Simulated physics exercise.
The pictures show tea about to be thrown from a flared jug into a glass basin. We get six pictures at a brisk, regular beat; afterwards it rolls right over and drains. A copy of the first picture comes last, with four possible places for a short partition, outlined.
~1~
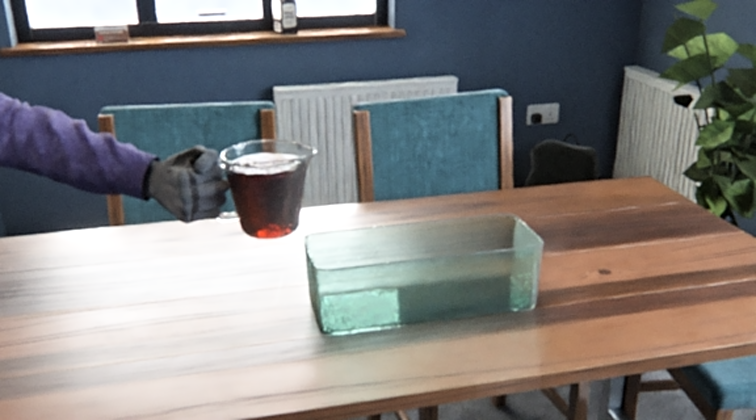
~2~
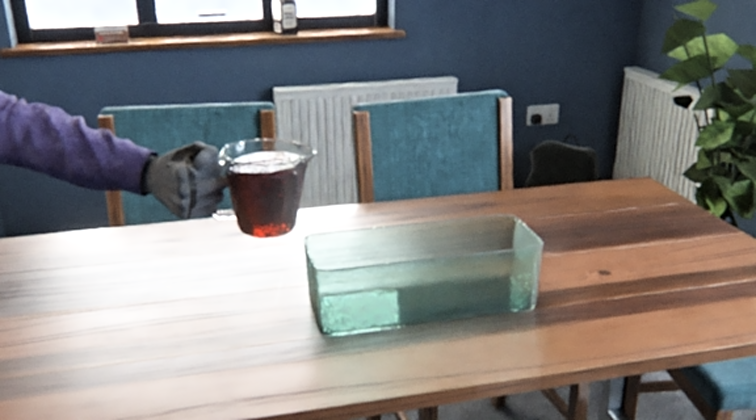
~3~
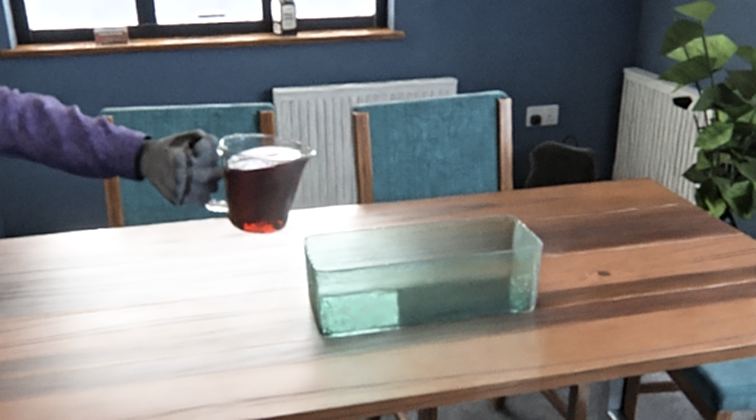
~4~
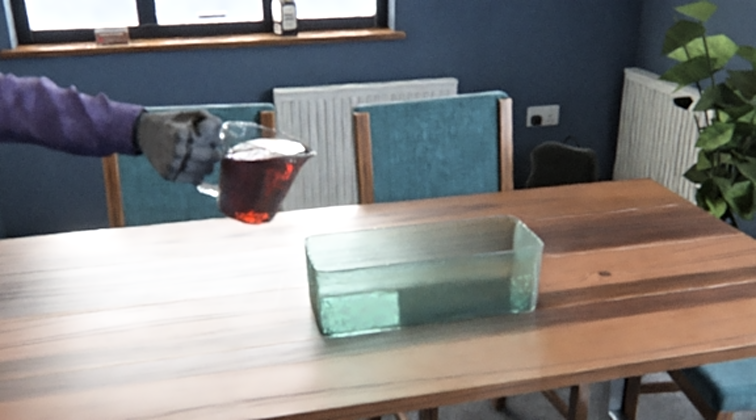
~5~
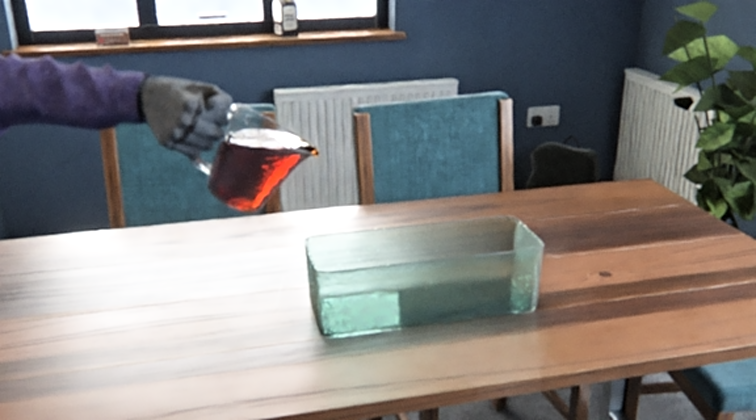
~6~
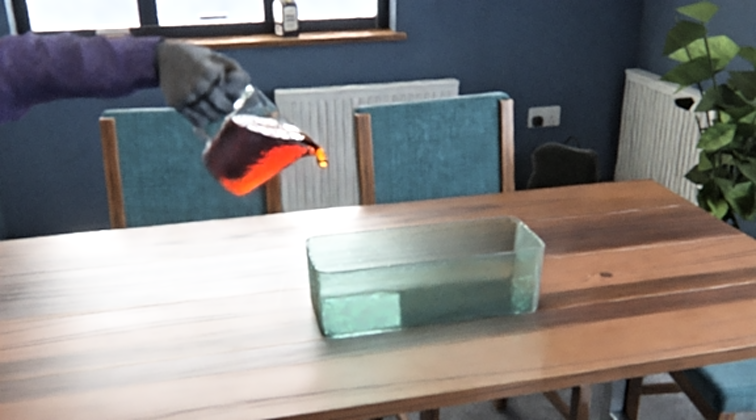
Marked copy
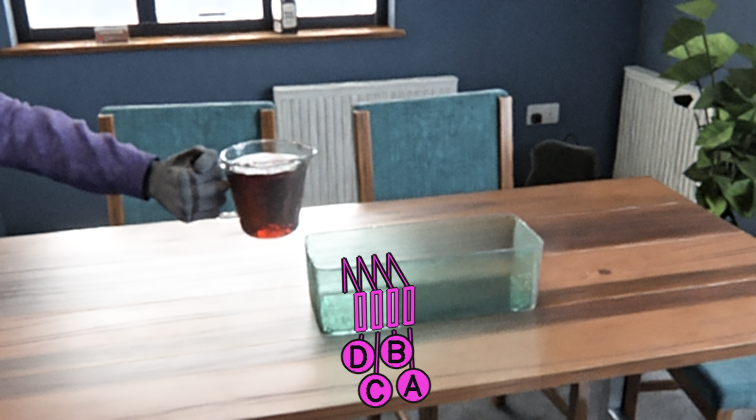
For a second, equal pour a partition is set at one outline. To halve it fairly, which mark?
The best place is A.
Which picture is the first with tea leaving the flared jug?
Picture 5.
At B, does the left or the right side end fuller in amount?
The right side.
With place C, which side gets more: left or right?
More ends on the right.
In magenta, A at (409, 328); B at (393, 330); C at (377, 333); D at (361, 335).
With A, about 47 % ends left of the wall and 50 % right of it; 4 % is lost outside.
With B, about 15 % ends left of the wall and 78 % right of it; 7 % is lost outside.
With C, about 8 % ends left of the wall and 85 % right of it; 6 % is lost outside.
With D, about 6 % ends left of the wall and 86 % right of it; 8 % is lost outside.
